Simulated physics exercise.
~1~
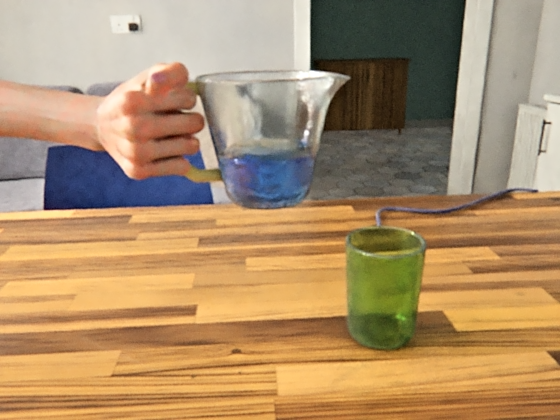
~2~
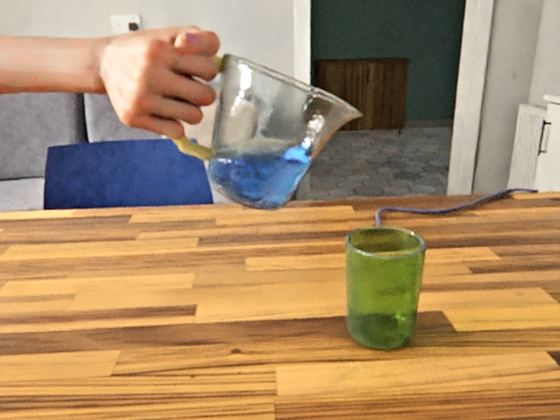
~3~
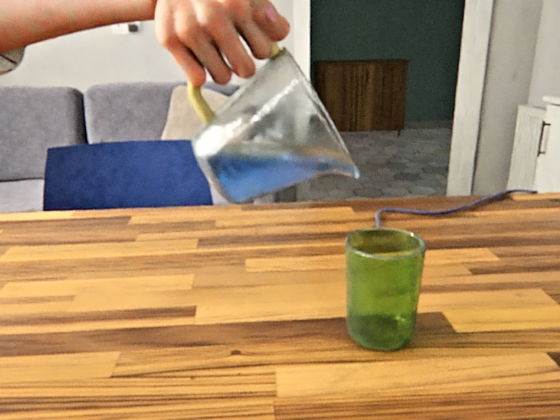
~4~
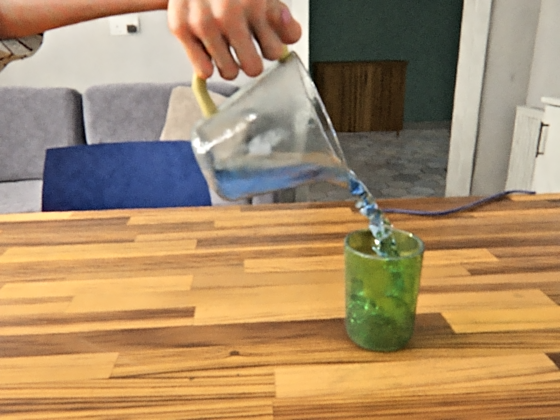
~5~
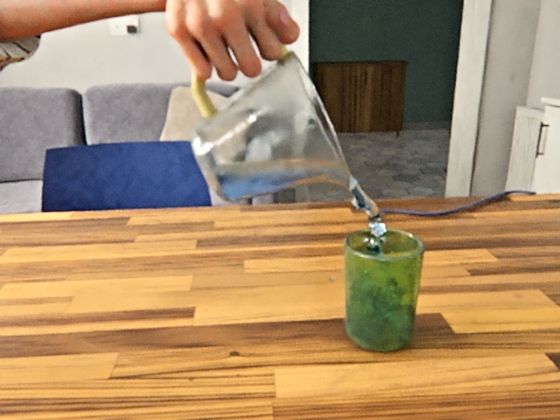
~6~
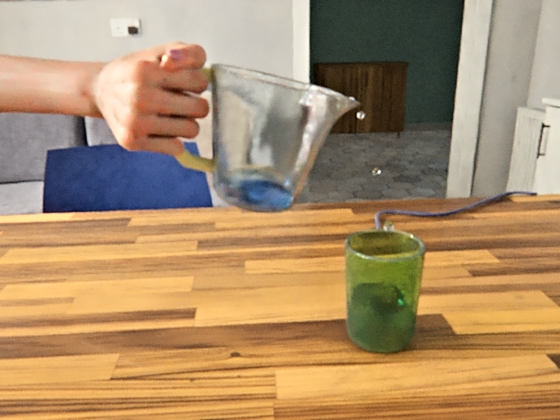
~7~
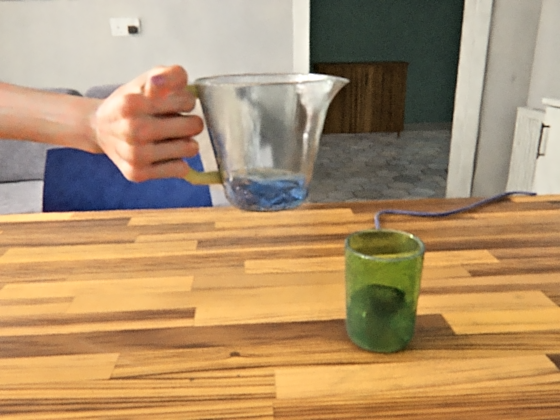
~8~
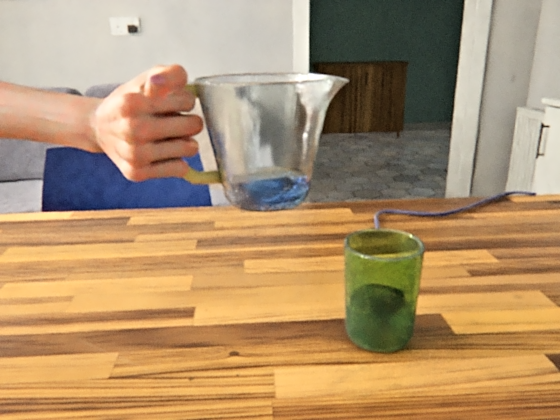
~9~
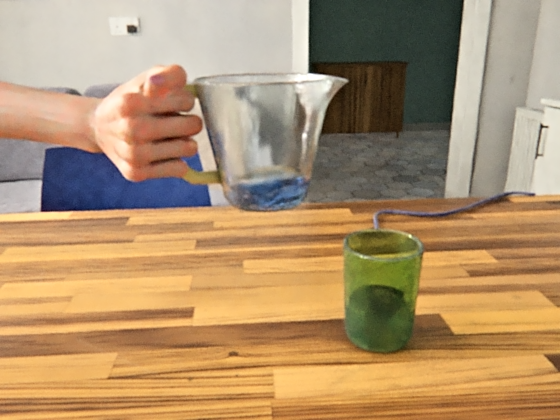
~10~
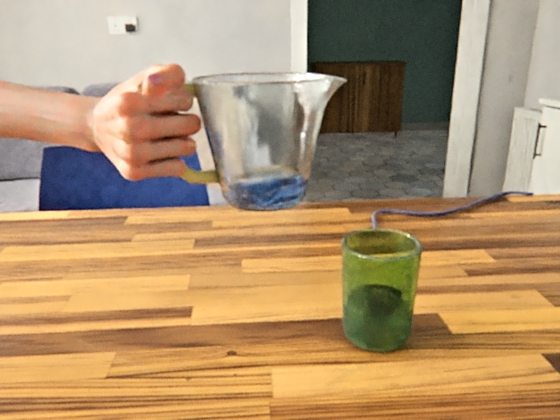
A hand tilts a glass jug, pours blue water into a green glass, then rights it.
